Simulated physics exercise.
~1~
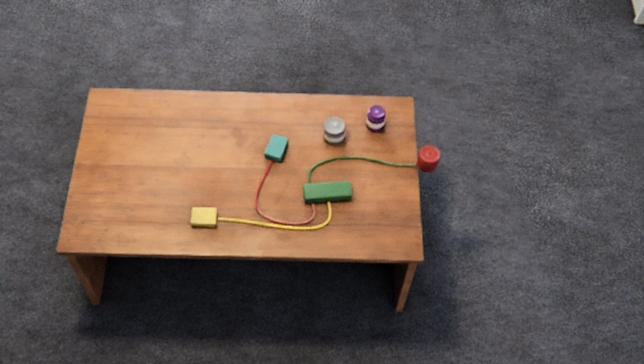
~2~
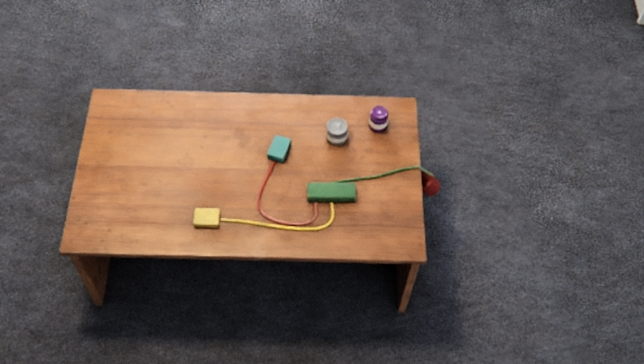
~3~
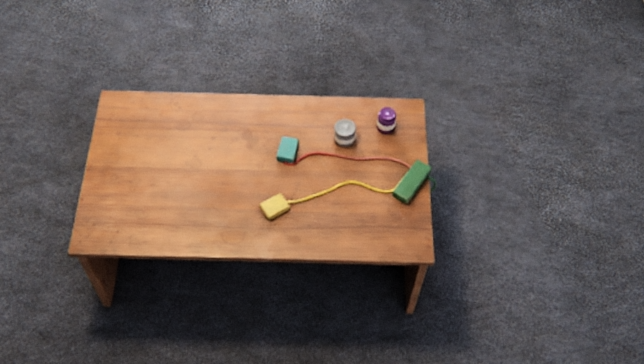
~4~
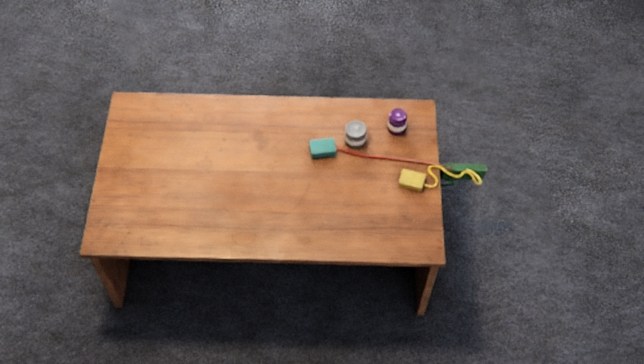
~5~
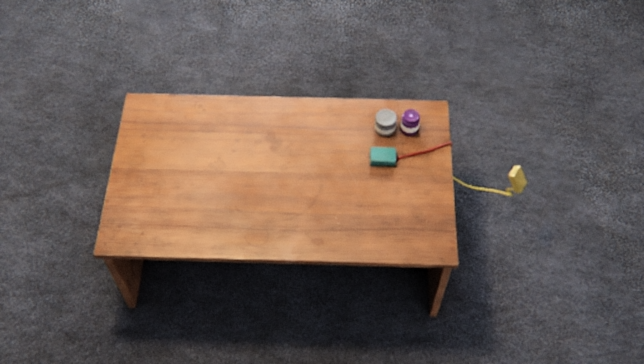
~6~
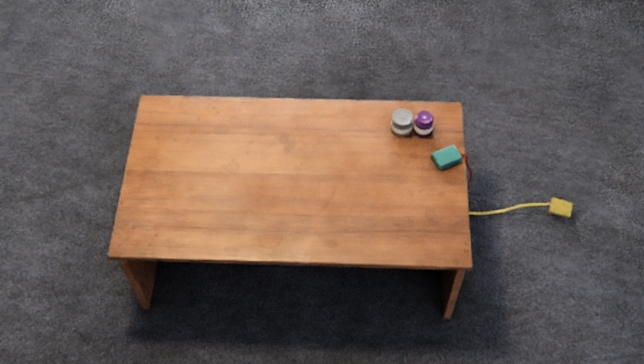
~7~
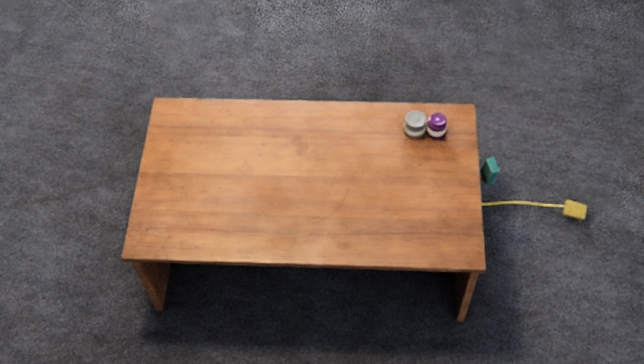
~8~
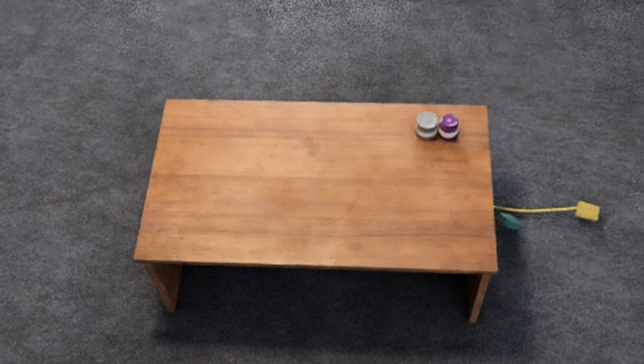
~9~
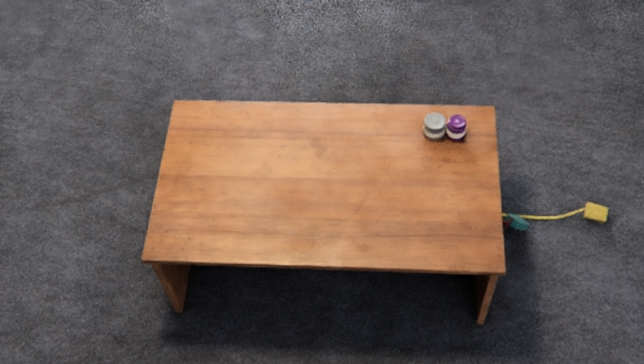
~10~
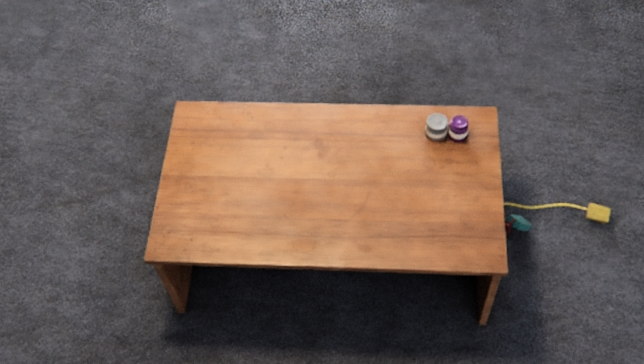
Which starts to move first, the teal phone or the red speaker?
The red speaker starts to move first, dropping at the right side of the desk before the teal phone begins to slide.
